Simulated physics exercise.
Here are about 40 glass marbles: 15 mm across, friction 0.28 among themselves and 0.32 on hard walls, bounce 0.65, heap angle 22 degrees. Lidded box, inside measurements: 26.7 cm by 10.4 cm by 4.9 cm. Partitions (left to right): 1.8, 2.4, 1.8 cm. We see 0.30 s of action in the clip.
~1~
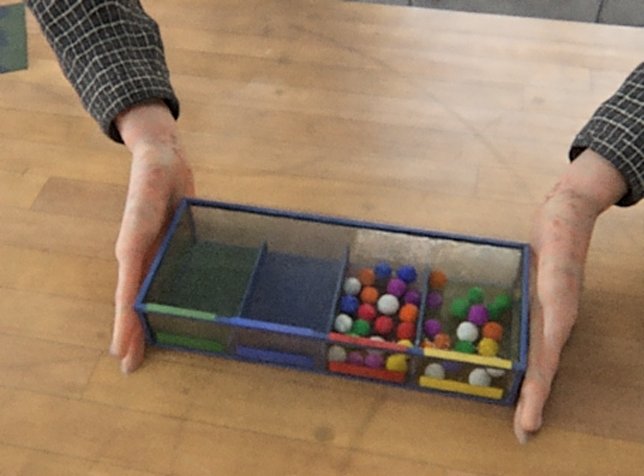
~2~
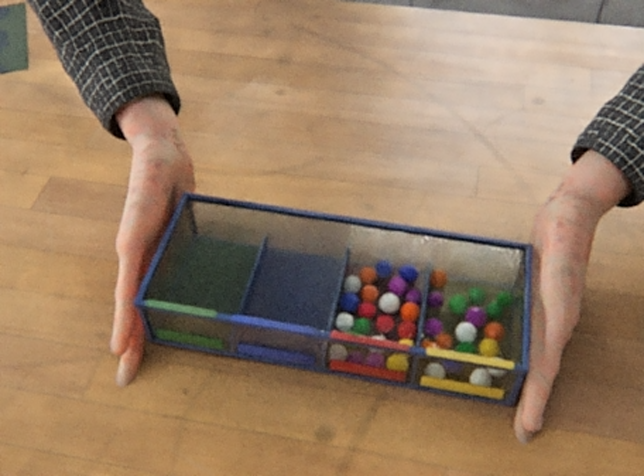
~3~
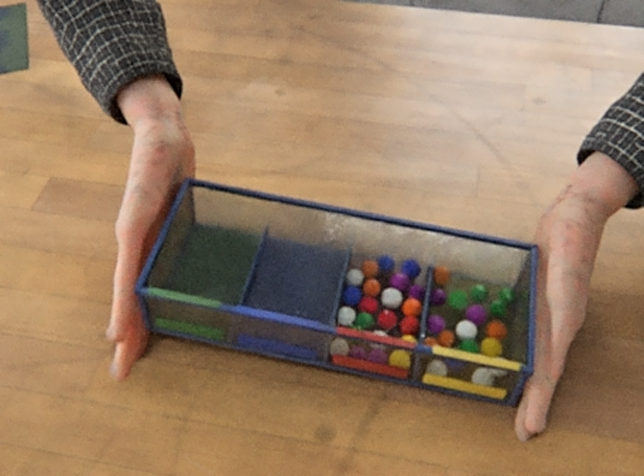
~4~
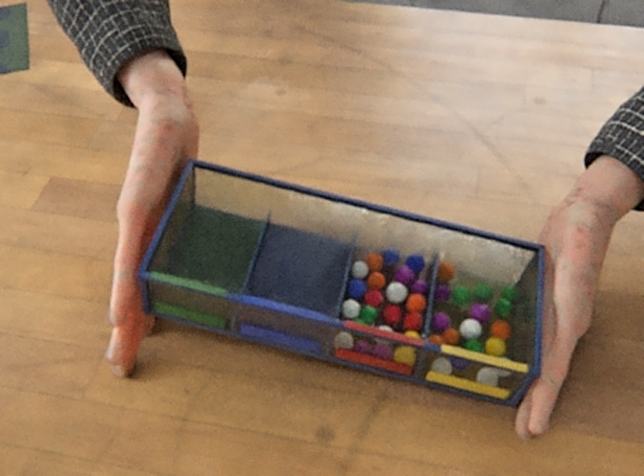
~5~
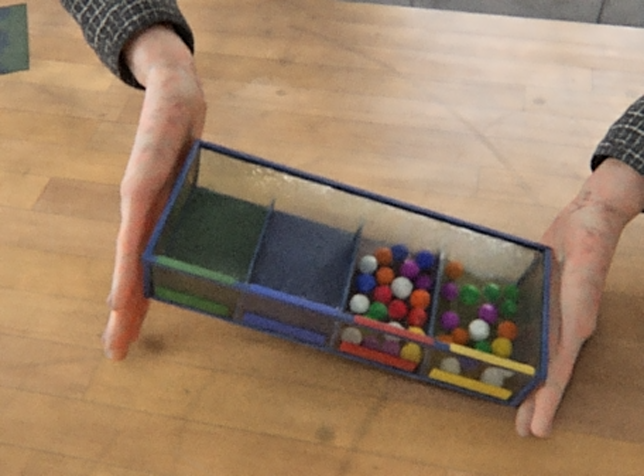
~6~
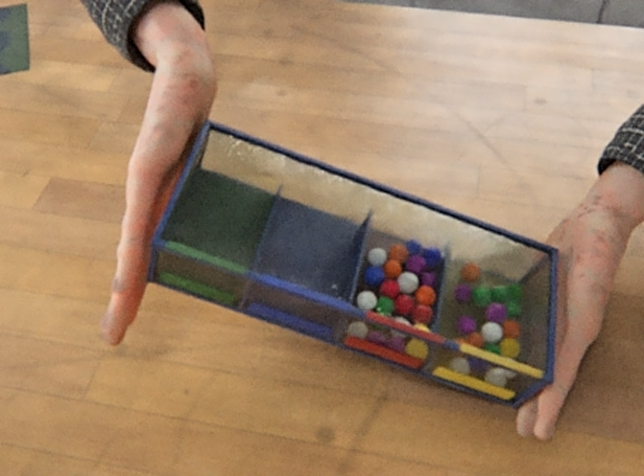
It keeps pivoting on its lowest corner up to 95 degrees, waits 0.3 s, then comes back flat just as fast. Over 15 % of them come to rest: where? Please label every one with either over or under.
Labels - red: Under; blue: Under; green: Under; yellow: Over.
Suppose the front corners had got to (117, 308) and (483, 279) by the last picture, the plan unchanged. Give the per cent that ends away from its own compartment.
Something like 95 in a hundred.
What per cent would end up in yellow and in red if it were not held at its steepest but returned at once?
That would leave yellow with 95 percent and red with 5 percent.
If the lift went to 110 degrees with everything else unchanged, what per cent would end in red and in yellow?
Red 0 %, yellow 100 %.
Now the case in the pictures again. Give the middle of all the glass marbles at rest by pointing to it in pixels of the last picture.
Once everything settles, the centre is around (478, 340).
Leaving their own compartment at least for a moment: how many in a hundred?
Roughly 55 per cent.
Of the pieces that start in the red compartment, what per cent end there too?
Some 0 percent.
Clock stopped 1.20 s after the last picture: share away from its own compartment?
At that moment it's some 40 per cent.
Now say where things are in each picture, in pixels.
The first picture shows box tilt 0 degrees, front corners at (141, 306) and (520, 367); red 55 %, yellow 45 %.
The second picture shows box tilt 1 degrees, front corners at (141, 302) and (522, 367).
The third picture shows box tilt 5 degrees, front corners at (142, 289) and (527, 369), lowest corner right front.
The fourth picture shows box tilt 10 degrees, front corners at (145, 273) and (534, 371), lowest corner right front.
The fifth picture shows box tilt 14 degrees, front corners at (150, 257) and (541, 374), lowest corner right front.
The sixth picture shows box tilt 19 degrees, front corners at (159, 241) and (547, 377), lowest corner right front; red 55 %, yellow 45 %.
Then, 1.20 s after the last picture, tilt 95 degrees; red 10 %, yellow 90 %.
Then, 1.99 s after the last picture, tilt 47 degrees; yellow 100 %.
Then, 2.80 s after the last picture, tilt 0 degrees; yellow 100 %.
In the end, red 0 %, blue 0 %, green 0 %, yellow 100 %.
